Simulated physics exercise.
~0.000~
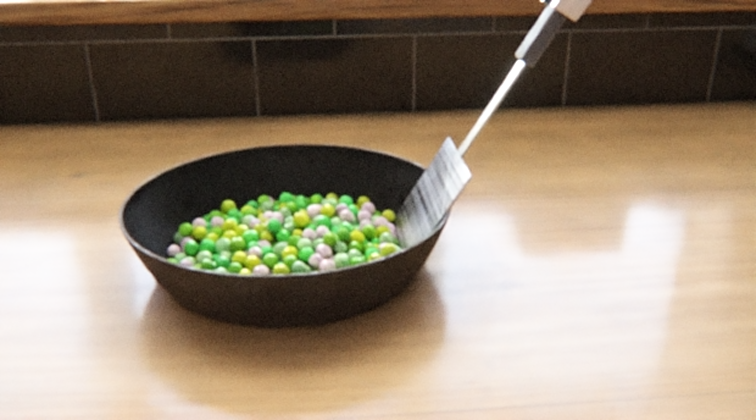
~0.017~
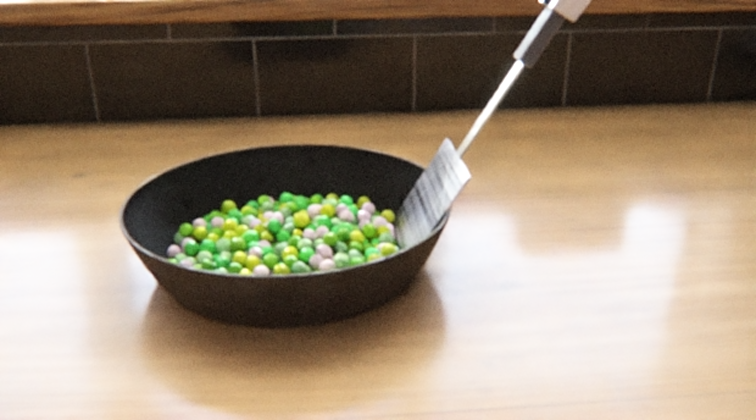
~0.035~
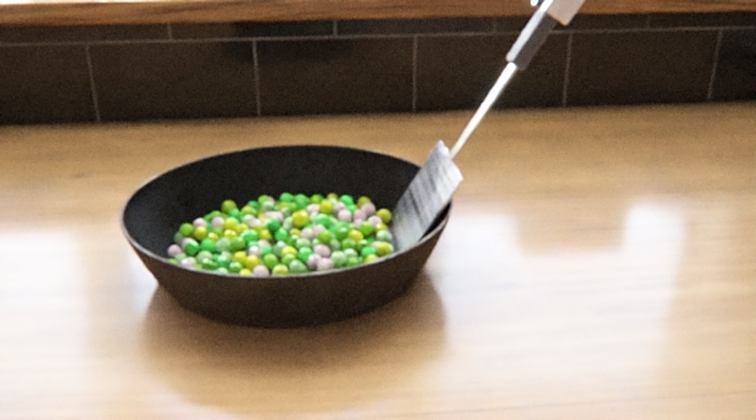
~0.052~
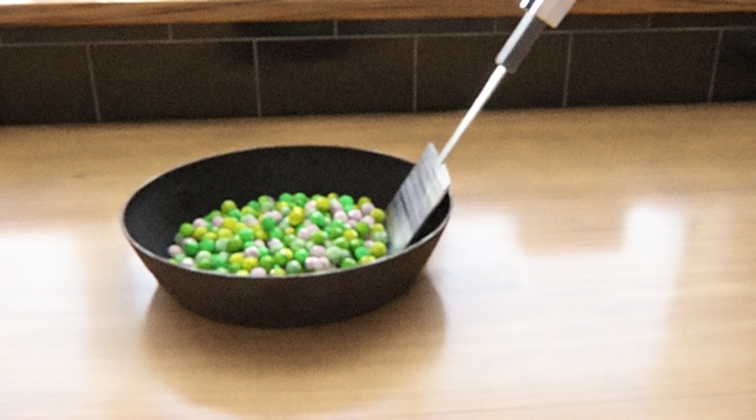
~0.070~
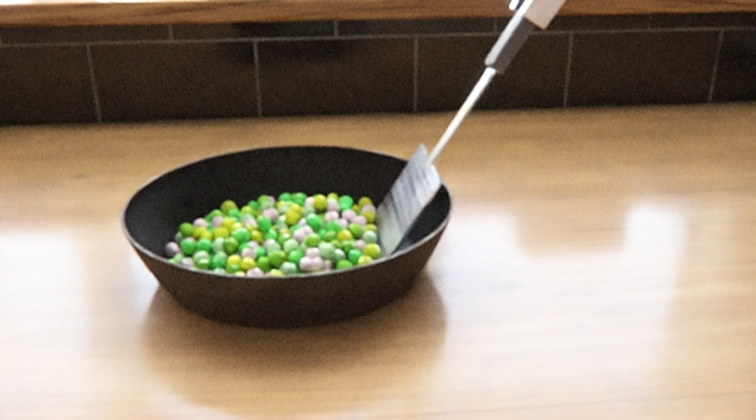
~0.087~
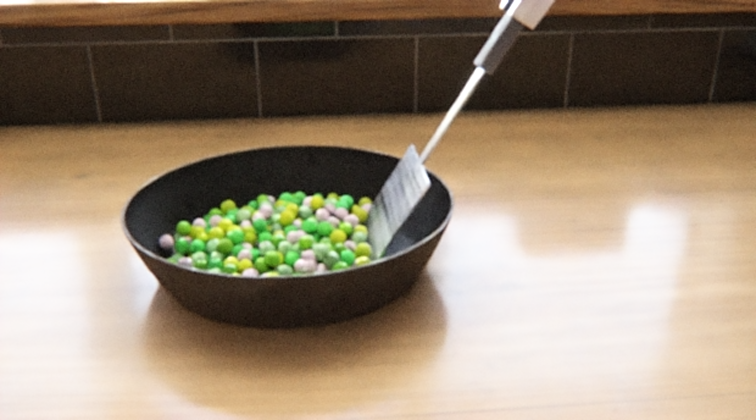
A black frying pan full of small round sweets in green, yellow-green and pale pink sits on a glossy wooden table top, seen from slightly above with dark tiles behind. A metal paddle with a grey and white handle slants in from the upper right, its flat blade inside the pan's right side. The blade slides slowly a short way left, nudging the sweets leftward, while the pan and camera stay still.
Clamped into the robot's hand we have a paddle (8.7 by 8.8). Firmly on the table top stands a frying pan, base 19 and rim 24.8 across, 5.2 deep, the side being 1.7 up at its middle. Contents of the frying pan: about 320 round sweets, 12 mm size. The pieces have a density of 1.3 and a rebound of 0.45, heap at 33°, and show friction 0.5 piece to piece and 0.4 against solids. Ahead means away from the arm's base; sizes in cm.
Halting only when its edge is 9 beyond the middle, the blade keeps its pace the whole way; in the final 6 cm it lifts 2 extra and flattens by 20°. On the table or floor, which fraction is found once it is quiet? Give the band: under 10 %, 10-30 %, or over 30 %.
Band: Under 10 %.
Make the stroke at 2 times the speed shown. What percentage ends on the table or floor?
Around 25 percent would finish on the table or floor.
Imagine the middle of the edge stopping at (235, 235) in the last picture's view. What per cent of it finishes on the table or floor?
The share ending on the table or floor is about 0 per cent.
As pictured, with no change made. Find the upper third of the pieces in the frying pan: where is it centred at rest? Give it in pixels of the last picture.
Roughly at (172, 223).
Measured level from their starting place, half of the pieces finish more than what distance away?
Somewhere about 4 centimetres, I'd say.
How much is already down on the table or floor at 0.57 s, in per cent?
My estimate is roughly 5 %.
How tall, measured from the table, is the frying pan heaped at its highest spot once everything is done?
Near 6.5 centimetres high.
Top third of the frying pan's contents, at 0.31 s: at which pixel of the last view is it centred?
I'd say close to (204, 223).
After 0.20 s, sloping 58°, highest piece 4 above the table; 317 in the frying pan.
After 0.31 s, sloping 50°, highest piece 5 above the table; 317 in the frying pan.
After 0.57 s, sloping 38°, highest piece 6 above the table; 307 in the frying pan, 8 on the table or floor, 2 on the blade or in flight.
After 1.62 s, sloping 38°, highest piece 6 above the table; 307 in the frying pan, 10 on the table or floor.
In the end, 307 in the frying pan, 10 on the table or floor. That is 3 % on the table or floor.
